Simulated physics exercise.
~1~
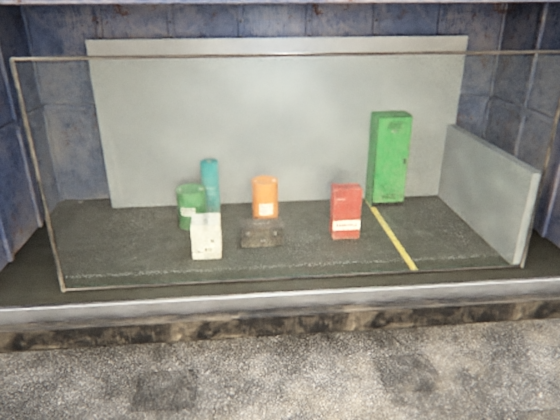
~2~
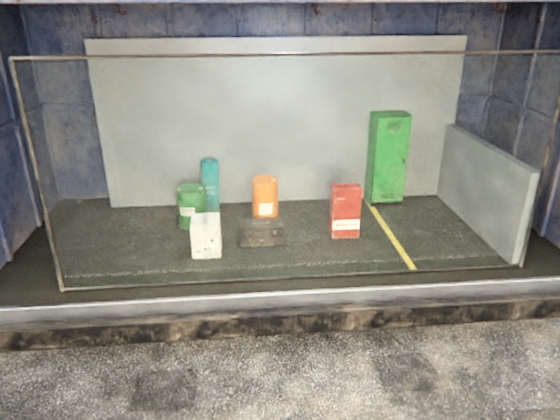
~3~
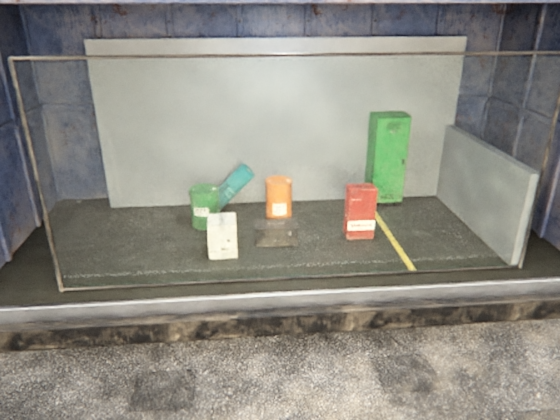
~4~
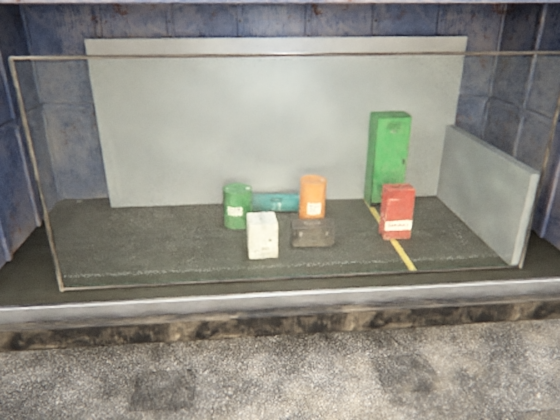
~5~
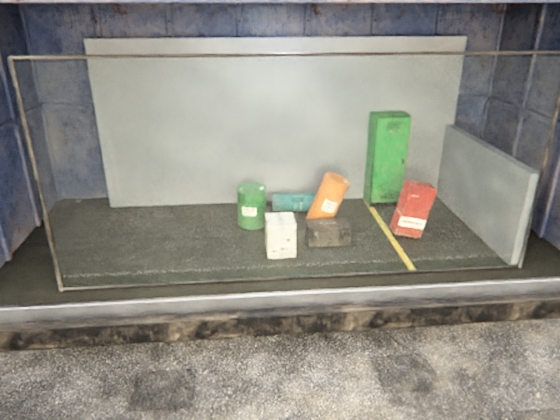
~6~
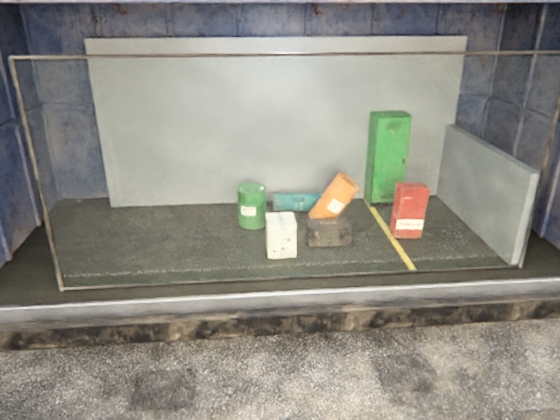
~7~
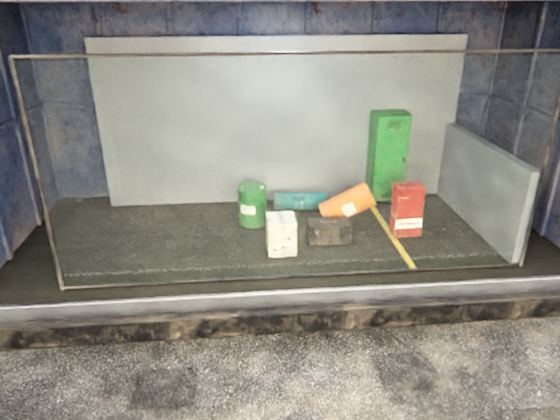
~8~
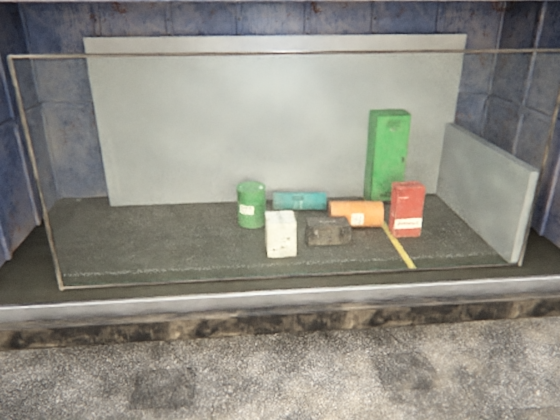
In a grey-walled bay, loose items sliding right, teal roll then orange drum toppling, red box tilting and settling past yellow line.
